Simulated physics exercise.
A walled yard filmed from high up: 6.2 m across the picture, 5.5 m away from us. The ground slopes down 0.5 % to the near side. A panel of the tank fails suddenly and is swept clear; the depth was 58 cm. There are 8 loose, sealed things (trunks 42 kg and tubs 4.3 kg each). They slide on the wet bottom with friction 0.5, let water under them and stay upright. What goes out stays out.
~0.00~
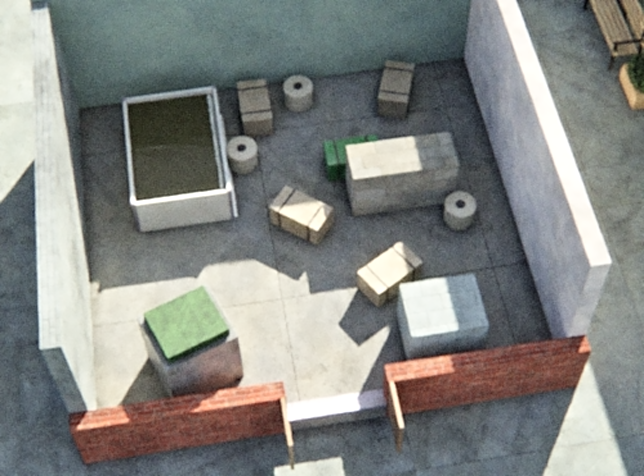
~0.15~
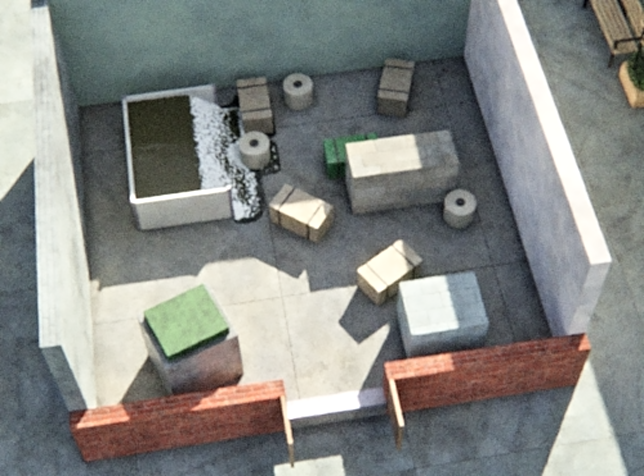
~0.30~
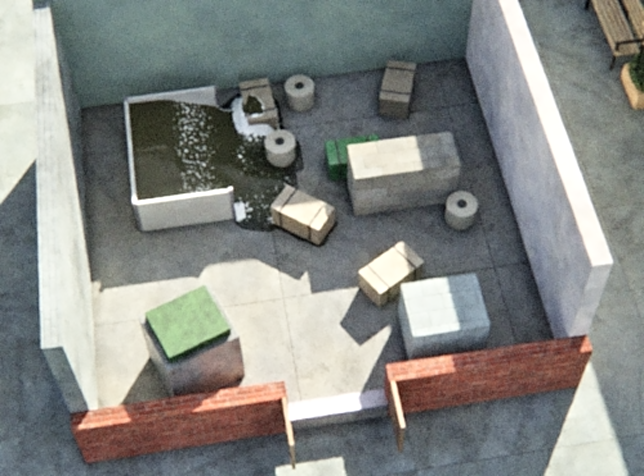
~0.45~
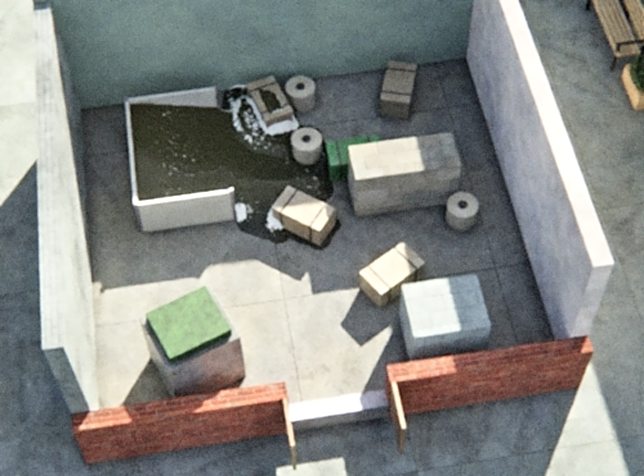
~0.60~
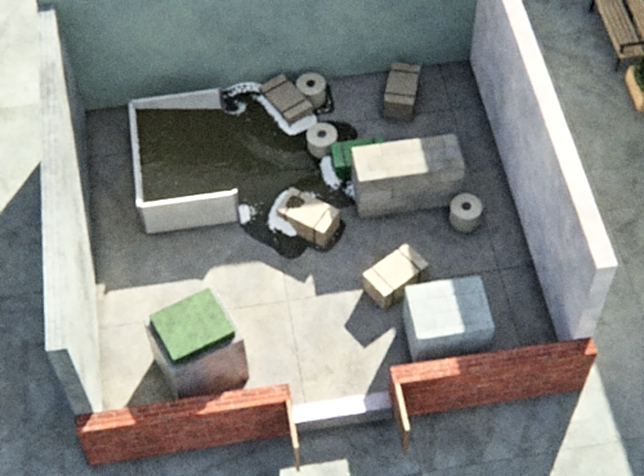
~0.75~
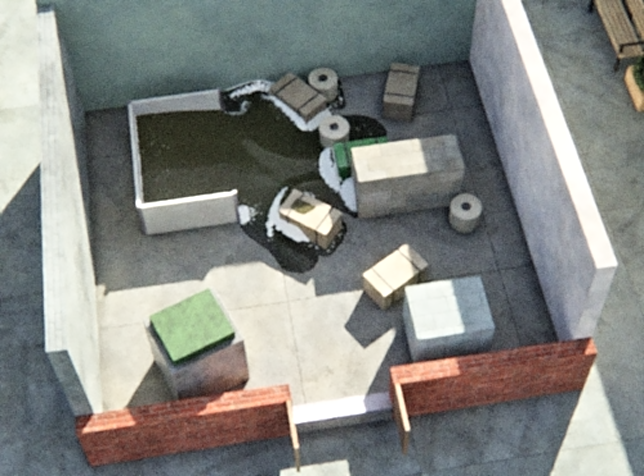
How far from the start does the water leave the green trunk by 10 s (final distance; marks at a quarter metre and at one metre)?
Green trunk gets carried off.
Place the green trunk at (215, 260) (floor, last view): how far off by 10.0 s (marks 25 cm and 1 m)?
It barely shifts.
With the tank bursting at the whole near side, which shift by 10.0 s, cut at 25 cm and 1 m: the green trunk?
Then the green trunk stays put.
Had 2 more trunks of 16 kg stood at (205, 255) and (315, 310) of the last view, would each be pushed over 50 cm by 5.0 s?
In that order: Short of it, more.
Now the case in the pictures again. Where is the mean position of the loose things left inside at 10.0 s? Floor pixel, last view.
At about (403, 191).
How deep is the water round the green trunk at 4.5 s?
Roughly 8 cm.
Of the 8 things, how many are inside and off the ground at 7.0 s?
I count 3.
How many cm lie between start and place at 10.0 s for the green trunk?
Roughly 250 cm.
After 2.0 s the green trunk is near (467, 123), 1.7 m from its start, afloat; 0 of 8 are out; 4 afloat.
After 4.5 s the green trunk is near (492, 231), 2.3 m from its start, aground; 0 of 8 are out; 5 afloat.
After 7.0 s the green trunk is near (498, 255), 2.6 m from its start, aground; 0 of 8 are out; 3 afloat.
After 10.0 s the green trunk is near (498, 255), 2.6 m from its start, aground; 0 of 8 are out; 3 afloat.
